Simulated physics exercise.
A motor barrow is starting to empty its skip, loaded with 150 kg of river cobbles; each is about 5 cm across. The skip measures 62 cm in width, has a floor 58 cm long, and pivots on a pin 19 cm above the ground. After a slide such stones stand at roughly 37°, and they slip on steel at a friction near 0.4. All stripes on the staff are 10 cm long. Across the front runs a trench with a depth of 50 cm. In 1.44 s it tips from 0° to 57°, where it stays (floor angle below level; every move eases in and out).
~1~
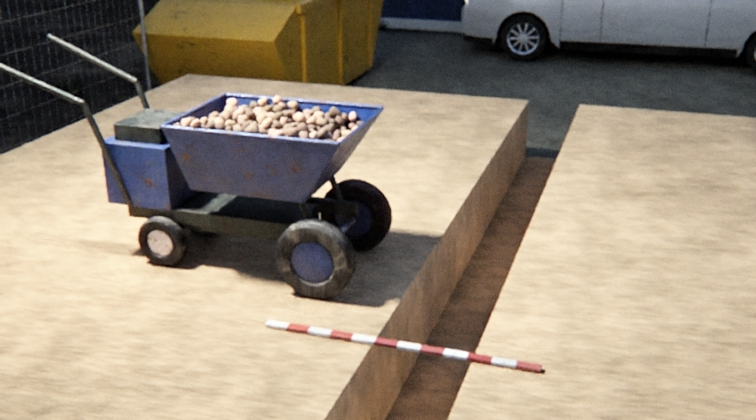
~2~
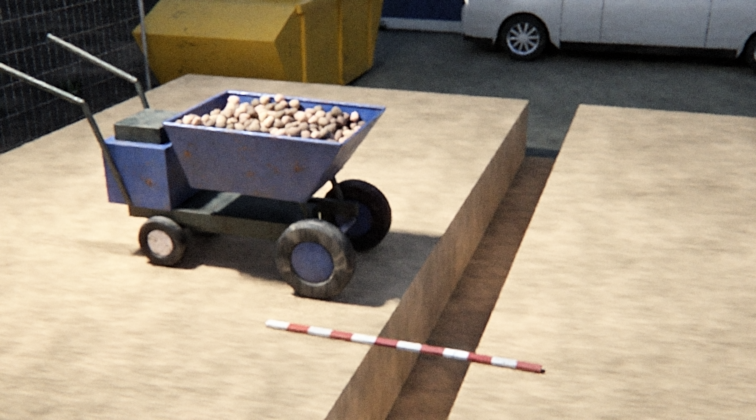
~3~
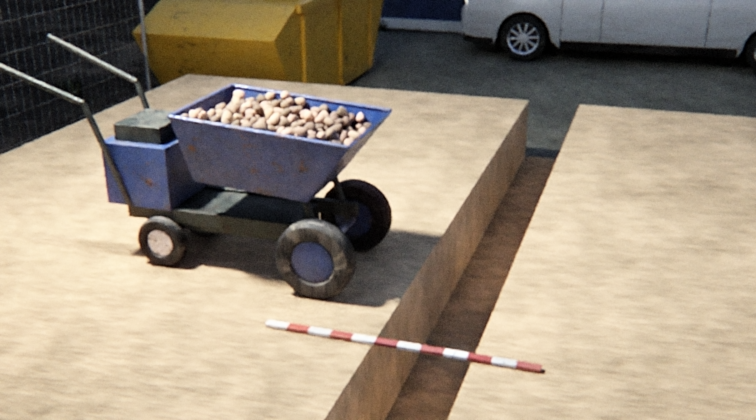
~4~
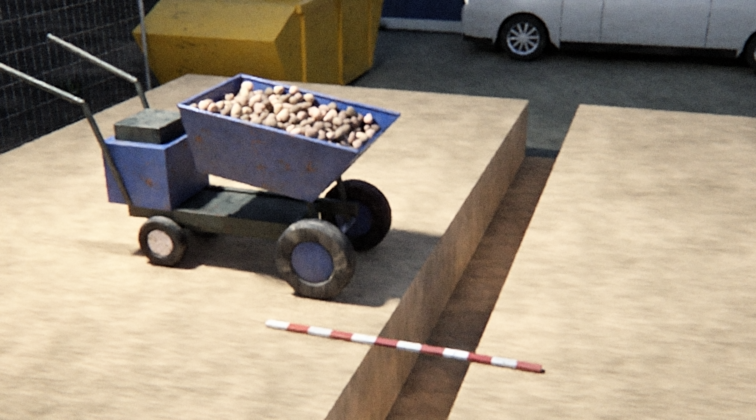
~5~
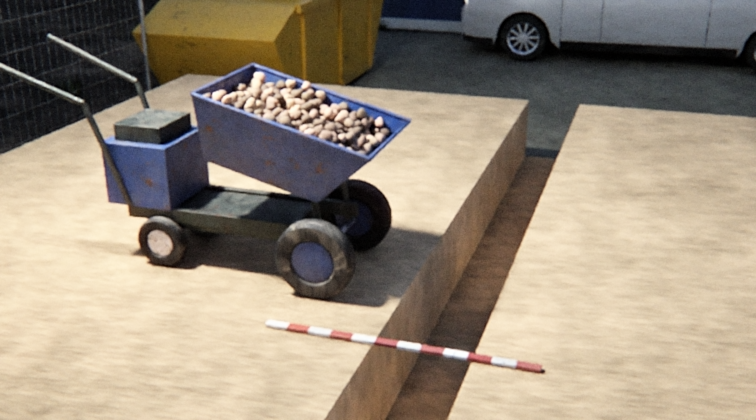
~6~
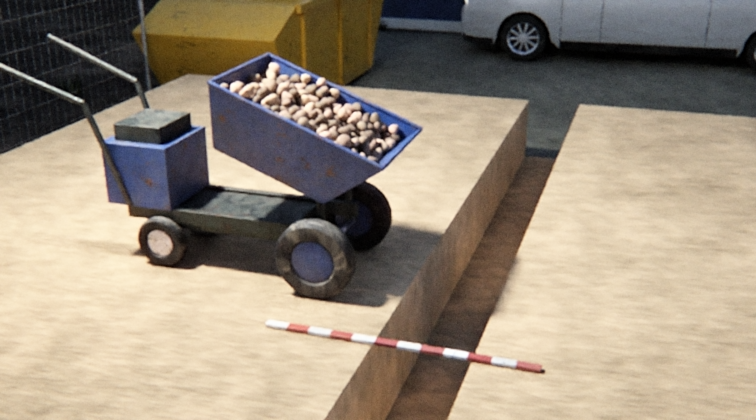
On a paved yard seen from slightly above by a still camera, a narrow trench cuts through pale, sandy ground, with a yellow skip and a white vehicle behind. A blue motor barrow with black tyres stands left of the trench, loaded with brownish stones, and a red-and-white striped staff lies in front. The barrow's tray slowly tilts, its left end rising and its right edge leaning toward the trench, while the wheels stay still.
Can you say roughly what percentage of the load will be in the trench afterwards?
Roughly 35 per cent, I would say.
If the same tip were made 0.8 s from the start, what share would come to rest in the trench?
My guess is near 30 percent.
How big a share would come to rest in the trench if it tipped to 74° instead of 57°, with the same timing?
It would come to about 65 percent.
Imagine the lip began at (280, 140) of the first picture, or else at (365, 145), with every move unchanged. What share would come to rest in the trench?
About 45 per cent first, then about 20 per cent.
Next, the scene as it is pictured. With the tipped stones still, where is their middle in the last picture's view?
(478, 370).
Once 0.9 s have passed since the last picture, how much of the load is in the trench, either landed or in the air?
About 10%.
Then, 0.5 s after the last picture the floor is at 48°, 100 % in the skip; the foremost stones are at (427, 185).
Then, 0.9 s after the last picture the floor is at 57°, 88 % in the skip, 9 % in the trench, 2 % past the trench; the foremost stones are at (527, 294).
Then, 1.3 s after the last picture the floor is at 57°, 69 % in the skip, 21 % in the trench, 10 % past the trench; the foremost stones are at (611, 298).
Then, 3.2 s after the last picture the floor is at 57°, 53 % in the skip, 35 % in the trench, 12 % past the trench; the foremost stones are at (696, 297).
